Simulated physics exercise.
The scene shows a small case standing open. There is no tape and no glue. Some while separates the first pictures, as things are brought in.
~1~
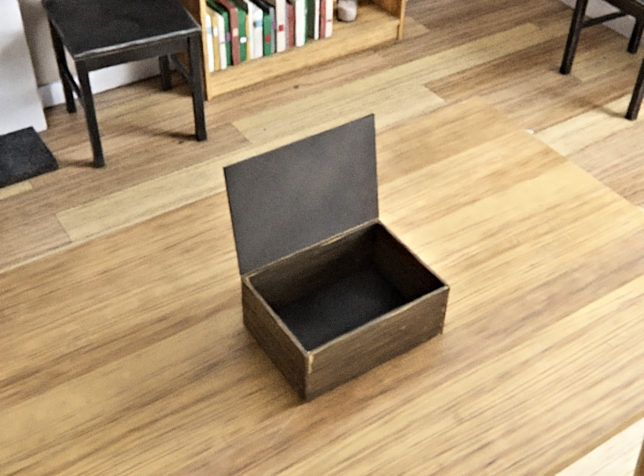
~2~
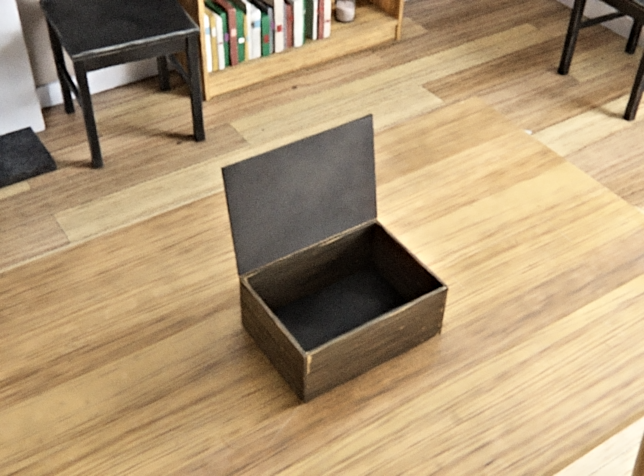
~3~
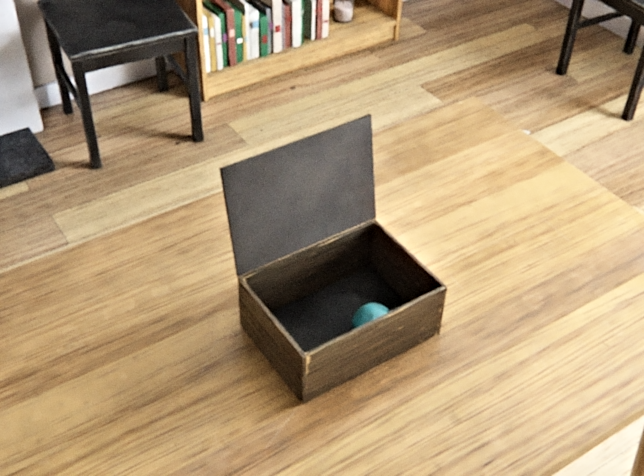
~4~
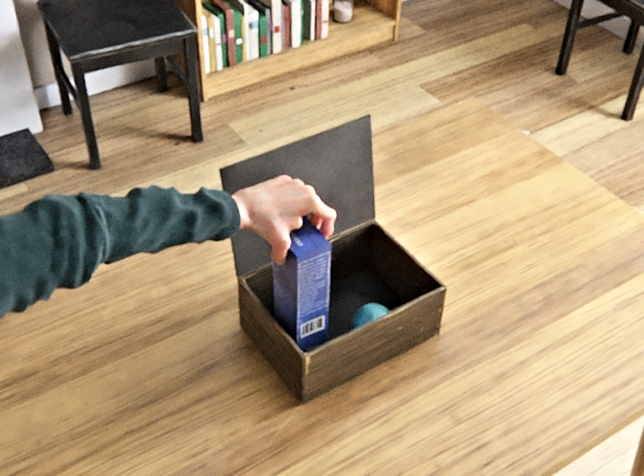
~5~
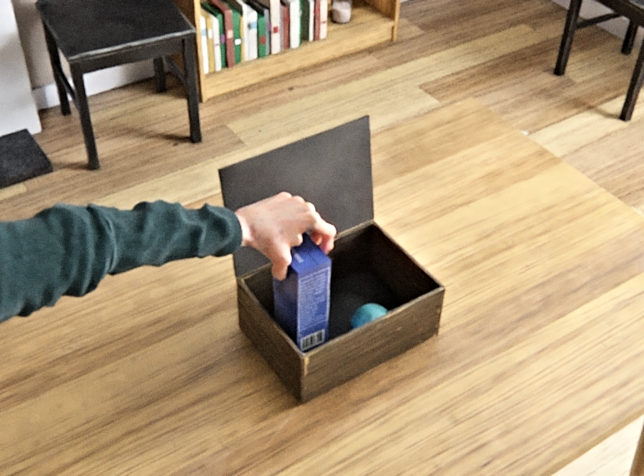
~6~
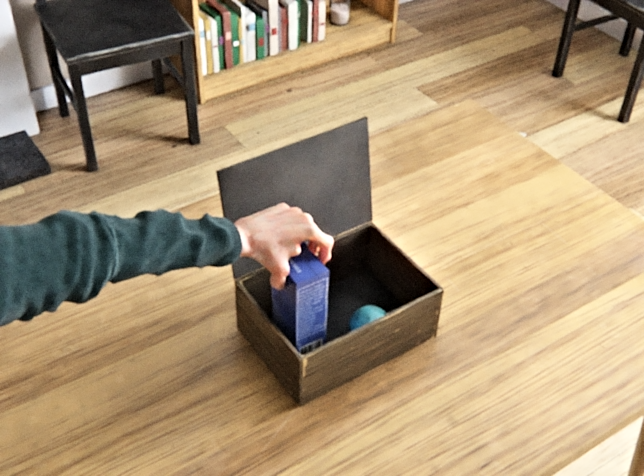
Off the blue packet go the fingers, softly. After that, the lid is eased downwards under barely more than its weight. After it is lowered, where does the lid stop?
It stops short of closing.
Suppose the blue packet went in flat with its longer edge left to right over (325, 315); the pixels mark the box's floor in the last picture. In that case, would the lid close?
Lid down.
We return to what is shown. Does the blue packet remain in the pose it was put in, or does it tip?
At the finish the blue packet holds its orientation.
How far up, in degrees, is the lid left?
Some 55 degrees above the rim, more or less.
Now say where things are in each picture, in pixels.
The last thing is not in view yet, in the first picture.
The last thing is not in view yet, in the second picture.
The last thing is not in view yet, in the third picture.
Coming down; blue packet (301, 286), in the fourth picture.
Coming down; blue packet (301, 300), in the fifth picture.
In place under the hand; blue packet (299, 310), in the sixth picture.
Then, 1.00 s later than the last frame, lid starting down.
Then, 1.40 s later than the last frame, lid 72° above the rim.
Then, 1.60 s later than the last frame, lid 58° above the rim.
Then, 3.90 s later than the last frame, lid 57° above the rim.
When it is over, lid 57° above the rim; both as before. End places, in pixels of the last picture, blue packet near (299, 310).
